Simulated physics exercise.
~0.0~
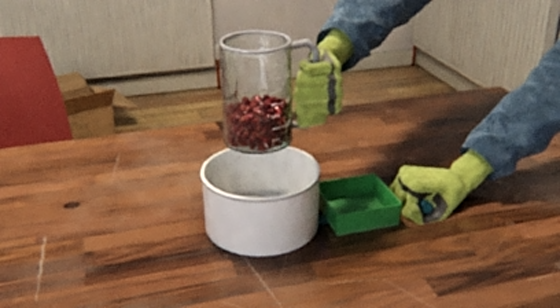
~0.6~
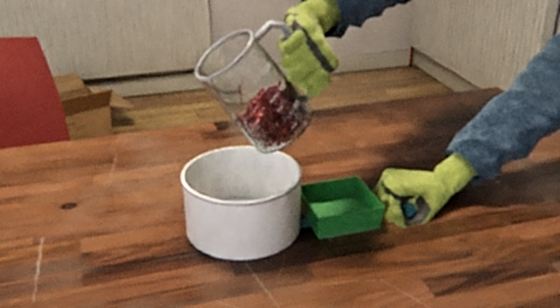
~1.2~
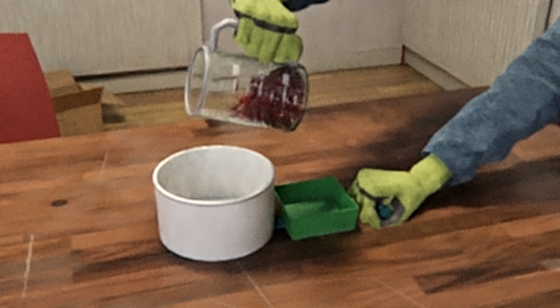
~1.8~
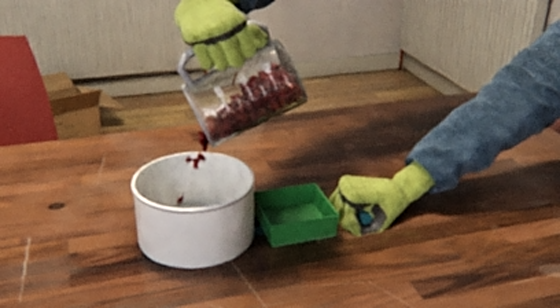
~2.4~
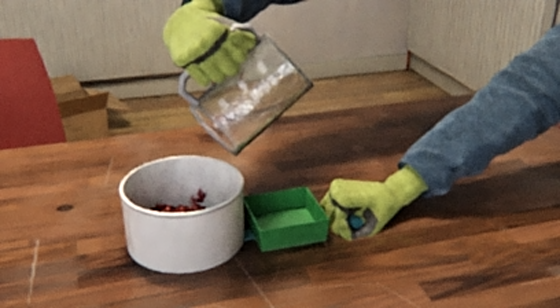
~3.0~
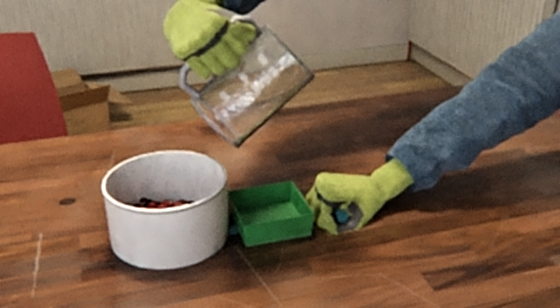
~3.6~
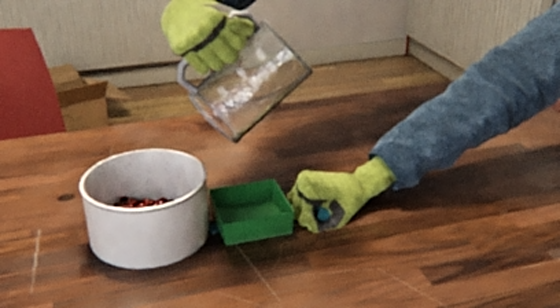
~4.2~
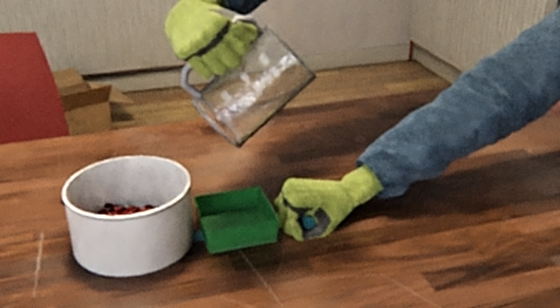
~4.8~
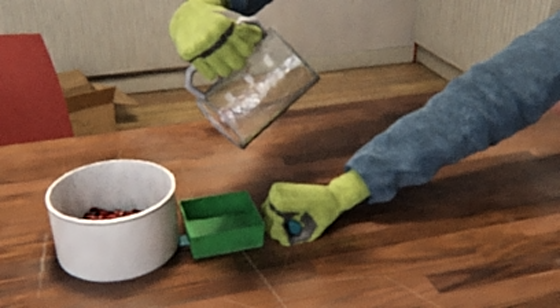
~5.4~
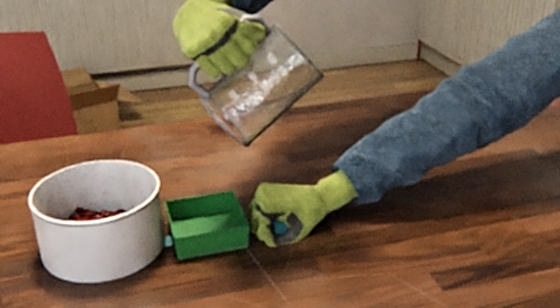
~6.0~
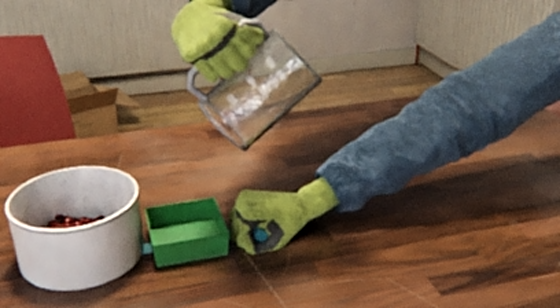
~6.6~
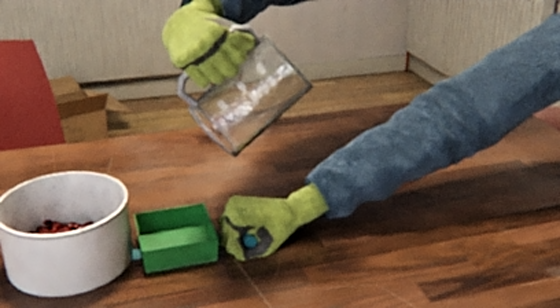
A clear jug of dark red beans, held in a gloved hand, tipped over and emptied into a white pot while another gloved hand slid the pot and its attached green tin left, leaving all the beans in the pot.
